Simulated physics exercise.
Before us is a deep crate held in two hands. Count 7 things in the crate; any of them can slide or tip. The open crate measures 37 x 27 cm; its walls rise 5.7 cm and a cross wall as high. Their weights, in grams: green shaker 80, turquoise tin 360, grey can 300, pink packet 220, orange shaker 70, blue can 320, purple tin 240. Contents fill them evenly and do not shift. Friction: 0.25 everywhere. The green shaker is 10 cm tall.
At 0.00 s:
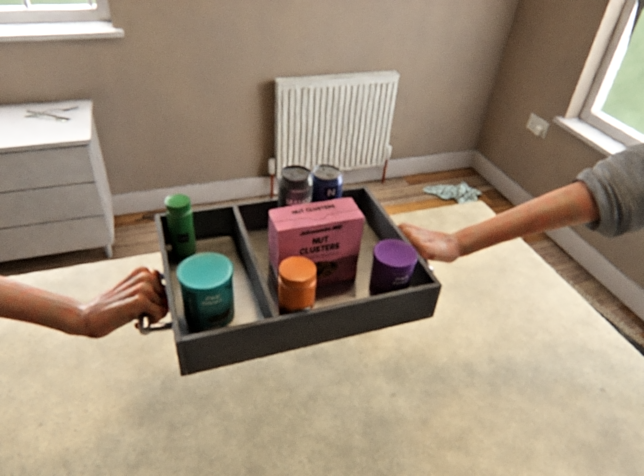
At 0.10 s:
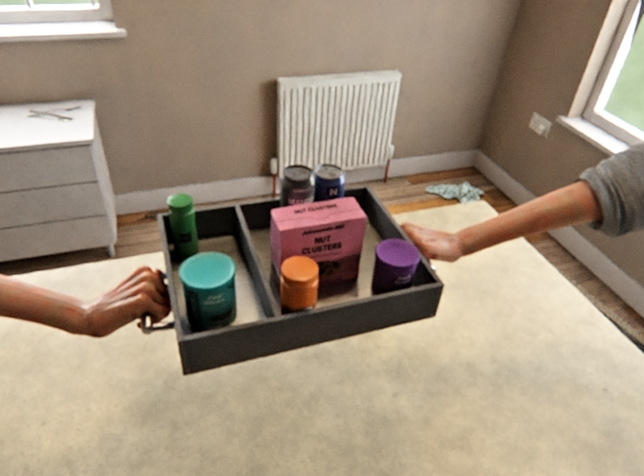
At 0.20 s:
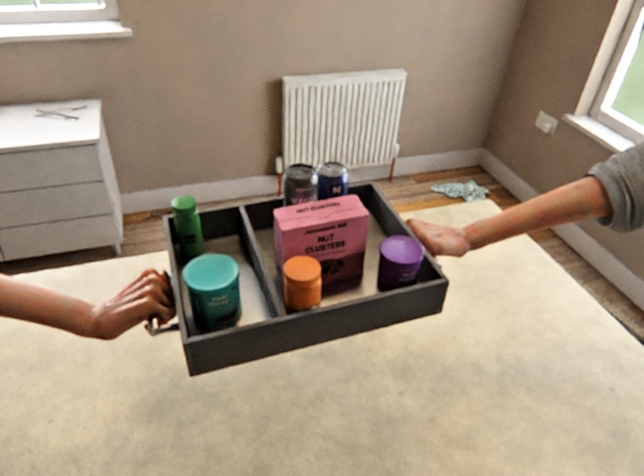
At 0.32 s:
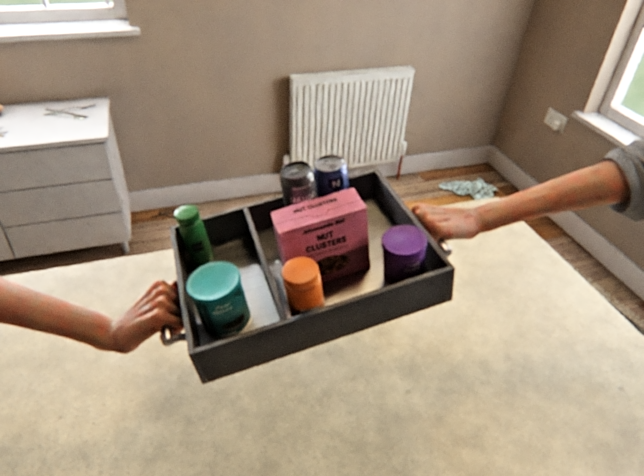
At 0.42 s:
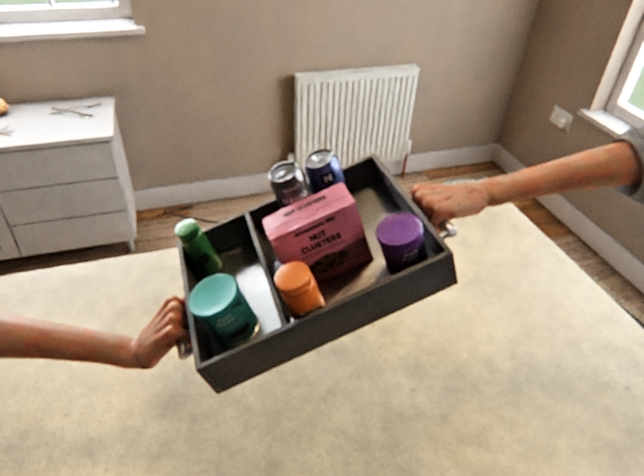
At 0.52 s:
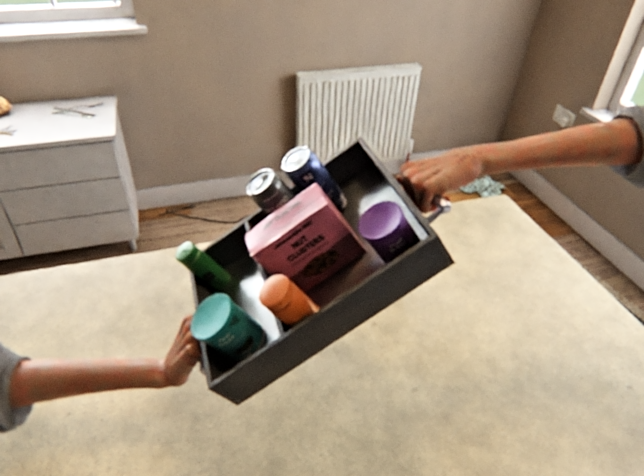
Two hands held a dark, divided crate of cans, tins, shakers and a pink packet level above a table, then tilted it steeply, lowering the left side and raising the right.
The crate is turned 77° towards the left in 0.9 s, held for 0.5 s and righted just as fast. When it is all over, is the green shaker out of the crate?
The green shaker comes out of the crate.
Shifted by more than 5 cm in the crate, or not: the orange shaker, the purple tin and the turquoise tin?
The orange shaker keeps its place; the purple tin ends elsewhere; the turquoise tin keeps its place.
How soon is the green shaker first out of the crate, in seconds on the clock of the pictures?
At about 1.0 s.
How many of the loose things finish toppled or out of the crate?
3 of them.
By 1.02 s, tip 77°, left side down; grey can and blue can now out of the crate; green shaker on its side near (236, 314); purple tin 17 cm from its spot.
By 1.92 s, tip 43°, left side down; green shaker now out of the crate; purple tin 17 cm from its spot; pink packet 4 cm from its spot.
When it is over (2.9 s), out of the crate, green shaker, grey can and blue can; not toppled but over 5 cm from the start, purple tin; the other 3 within 5 cm of the start. In the last view, green shaker near (200, 342).
